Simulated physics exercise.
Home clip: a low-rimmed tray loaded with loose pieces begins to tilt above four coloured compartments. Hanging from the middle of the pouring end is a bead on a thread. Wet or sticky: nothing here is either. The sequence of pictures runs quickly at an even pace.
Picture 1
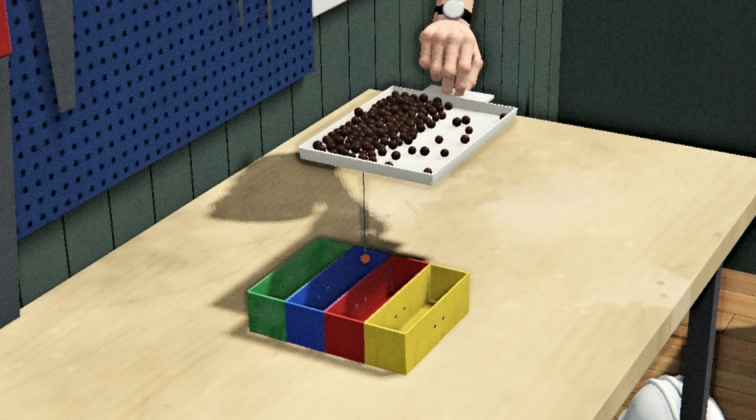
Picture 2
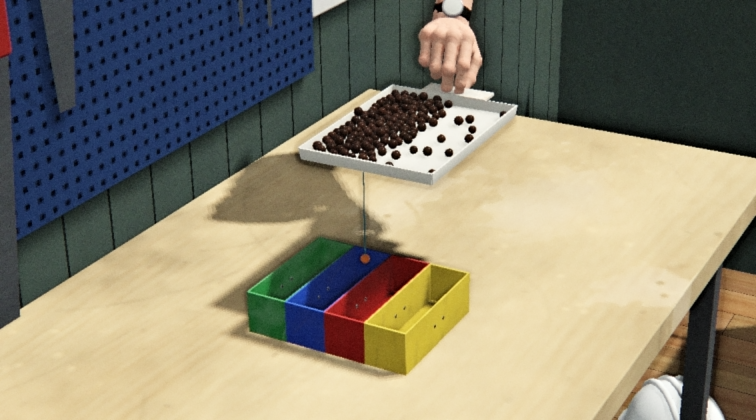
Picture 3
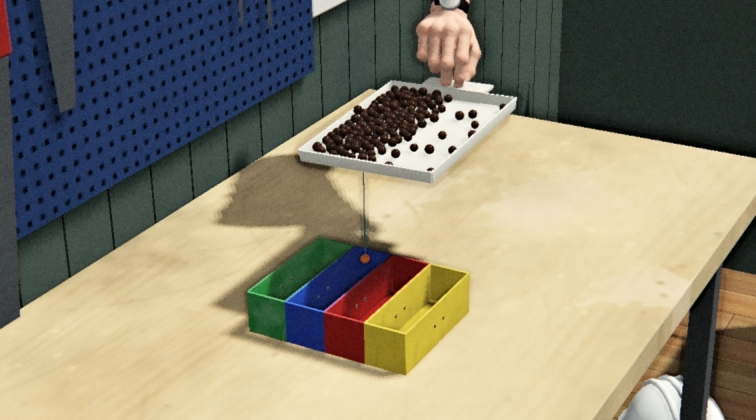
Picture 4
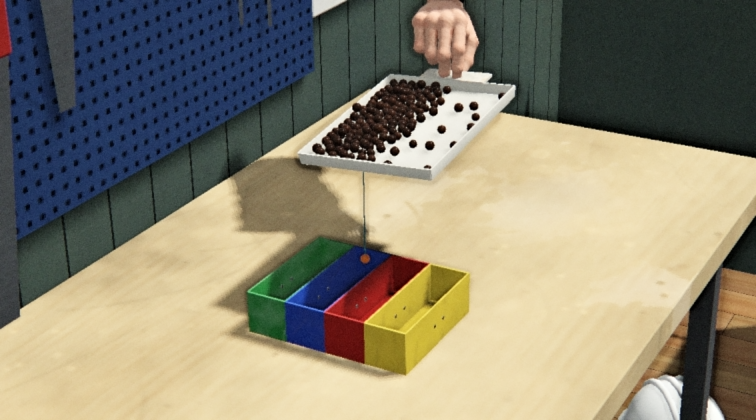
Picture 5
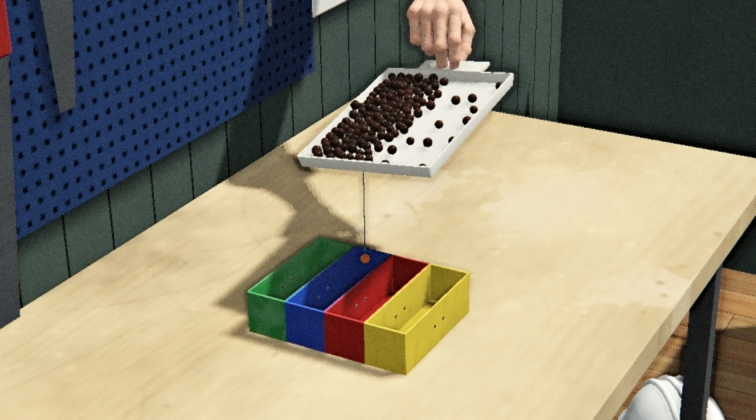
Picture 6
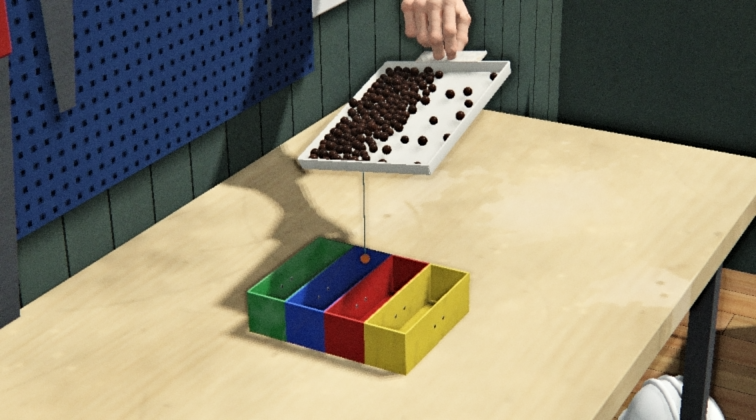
On a wooden workbench, a hand raised the far end of a white tray of dark brown balls, tilting it more and more above green, blue, red and yellow compartments while some balls shifted.
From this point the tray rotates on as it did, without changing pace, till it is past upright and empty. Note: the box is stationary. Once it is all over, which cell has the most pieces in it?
The green cell.
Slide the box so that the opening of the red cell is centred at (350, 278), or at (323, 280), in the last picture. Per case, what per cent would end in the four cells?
First case 100 in a hundred, second case 100 in a hundred.
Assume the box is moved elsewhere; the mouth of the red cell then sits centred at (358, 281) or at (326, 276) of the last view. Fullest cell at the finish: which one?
Try 1 - the green cell; try 2 - that blue cell.
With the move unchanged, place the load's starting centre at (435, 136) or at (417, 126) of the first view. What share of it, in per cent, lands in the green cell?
From the first start you get 70 in a hundred, from the second 60 in a hundred.
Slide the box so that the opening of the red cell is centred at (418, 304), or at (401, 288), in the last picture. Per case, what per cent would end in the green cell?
First try: Roughly 10 per cent; second try: Roughly 40 per cent.
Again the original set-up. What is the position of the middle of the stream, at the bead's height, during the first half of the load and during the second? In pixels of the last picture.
For the early half I get (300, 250), and for the late half (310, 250).
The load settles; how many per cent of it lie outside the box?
About 30 per cent.
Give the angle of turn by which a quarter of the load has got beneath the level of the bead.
About 90 degrees.
Soon, tray tipped steeply; nearly all on the tray; a stray few in the green cell; a small part falling or outside the box.
A while on, tray tipped right over; about a quarter on the tray; about a quarter in the green cell; a small part in the blue cell; about a third falling or outside the box.
Towards the end, tray tipped past a quarter turn; about two thirds in the green cell; a small part in the blue cell; a stray few in the red cell; about a quarter falling or outside the box.
Finally, tray tipped past a quarter turn; about two thirds in the green cell; a small part in the blue cell; a stray few in the red cell; none in the yellow cell; about a quarter outside the box.
